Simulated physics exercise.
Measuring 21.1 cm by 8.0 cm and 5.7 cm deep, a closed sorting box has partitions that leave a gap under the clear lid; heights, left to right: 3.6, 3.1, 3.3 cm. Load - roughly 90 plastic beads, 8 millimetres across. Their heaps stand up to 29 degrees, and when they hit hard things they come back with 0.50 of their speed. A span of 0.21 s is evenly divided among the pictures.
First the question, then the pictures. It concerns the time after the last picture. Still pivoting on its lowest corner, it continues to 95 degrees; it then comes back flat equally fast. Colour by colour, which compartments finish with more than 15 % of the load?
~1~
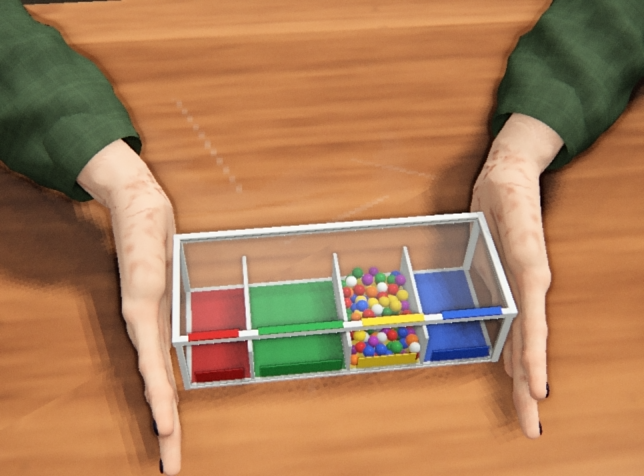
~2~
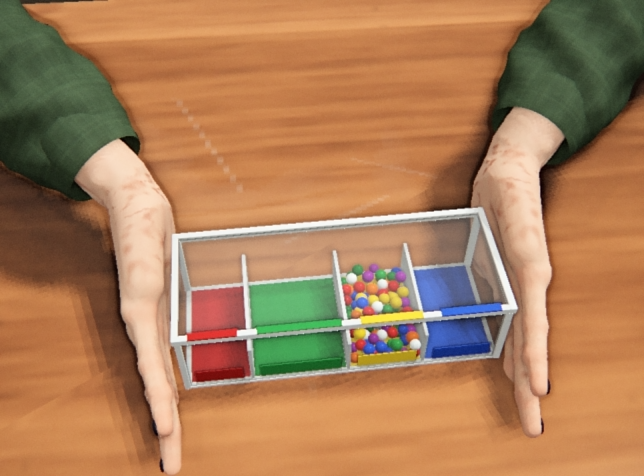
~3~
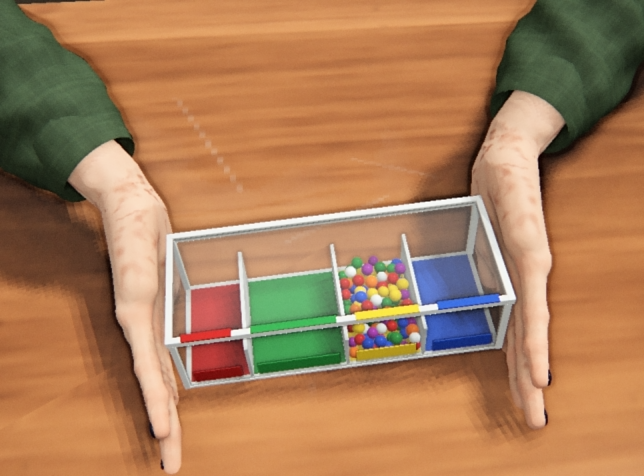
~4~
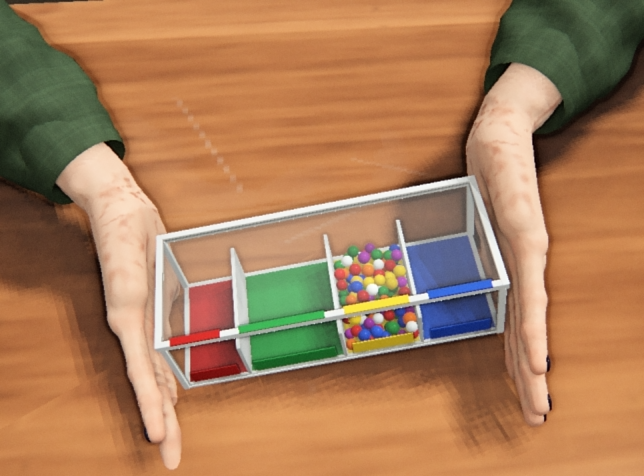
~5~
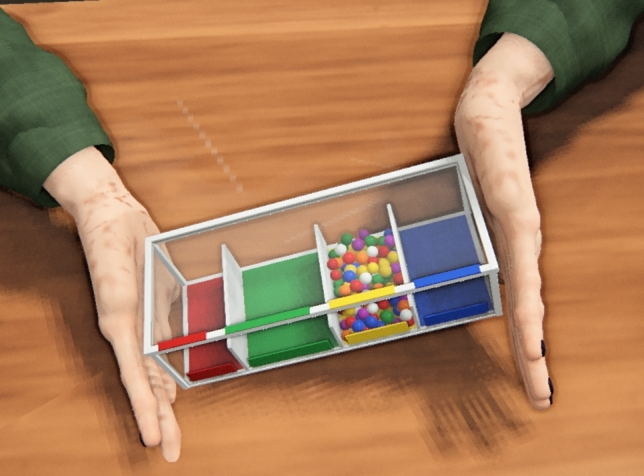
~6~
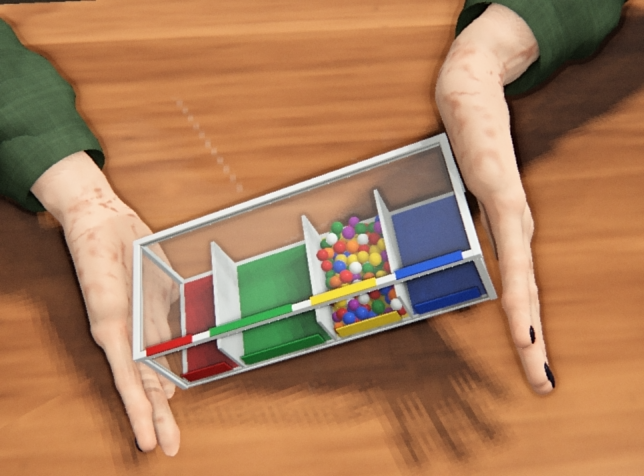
Red: Yes, blue: No, green: Yes, yellow: No.
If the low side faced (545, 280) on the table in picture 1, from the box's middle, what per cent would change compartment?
That comes to around 65 per cent.
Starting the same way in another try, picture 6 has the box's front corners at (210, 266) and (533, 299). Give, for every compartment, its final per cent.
That leaves red with 0 percent, blue with 65, green with 0 and yellow with 35 percent.
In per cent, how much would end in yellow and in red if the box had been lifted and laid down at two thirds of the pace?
The yellow compartment would end with 20 per cent and the red one with 65 per cent.
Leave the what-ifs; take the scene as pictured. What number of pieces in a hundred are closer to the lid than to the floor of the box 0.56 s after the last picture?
Roughly 70 per cent.
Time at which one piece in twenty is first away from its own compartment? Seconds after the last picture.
Close to the 0.45 s mark.
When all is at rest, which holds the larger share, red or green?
More ends up in the red one.
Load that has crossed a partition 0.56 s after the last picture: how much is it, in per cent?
Roughly 40 per cent.
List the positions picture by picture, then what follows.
In the first picture, box tilt 0 degrees, front corners at (179, 339) and (509, 310); yellow 100 %.
In the second picture, box tilt 1 degrees, front corners at (178, 338) and (509, 306).
In the third picture, box tilt 5 degrees, front corners at (172, 340) and (507, 297), lowest corner left front.
In the fourth picture, box tilt 11 degrees, front corners at (162, 344) and (501, 282), lowest corner left front.
In the fifth picture, box tilt 17 degrees, front corners at (151, 349) and (490, 266), lowest corner left front.
In the sixth picture, box tilt 24 degrees, front corners at (141, 354) and (473, 251), lowest corner left front; yellow 100 %.
Then, 0.56 s after the last picture, tilt 94 degrees; red 5 %, green 35 %, yellow 60 %.
Then, 0.93 s after the last picture, tilt 40 degrees; red 70 %, green 20 %, yellow 10 %.
Then, 1.39 s after the last picture, tilt 0 degrees; red 70 %, green 20 %, yellow 10 %.
In the end, red 70 %, blue 0 %, green 20 %, yellow 10 %.
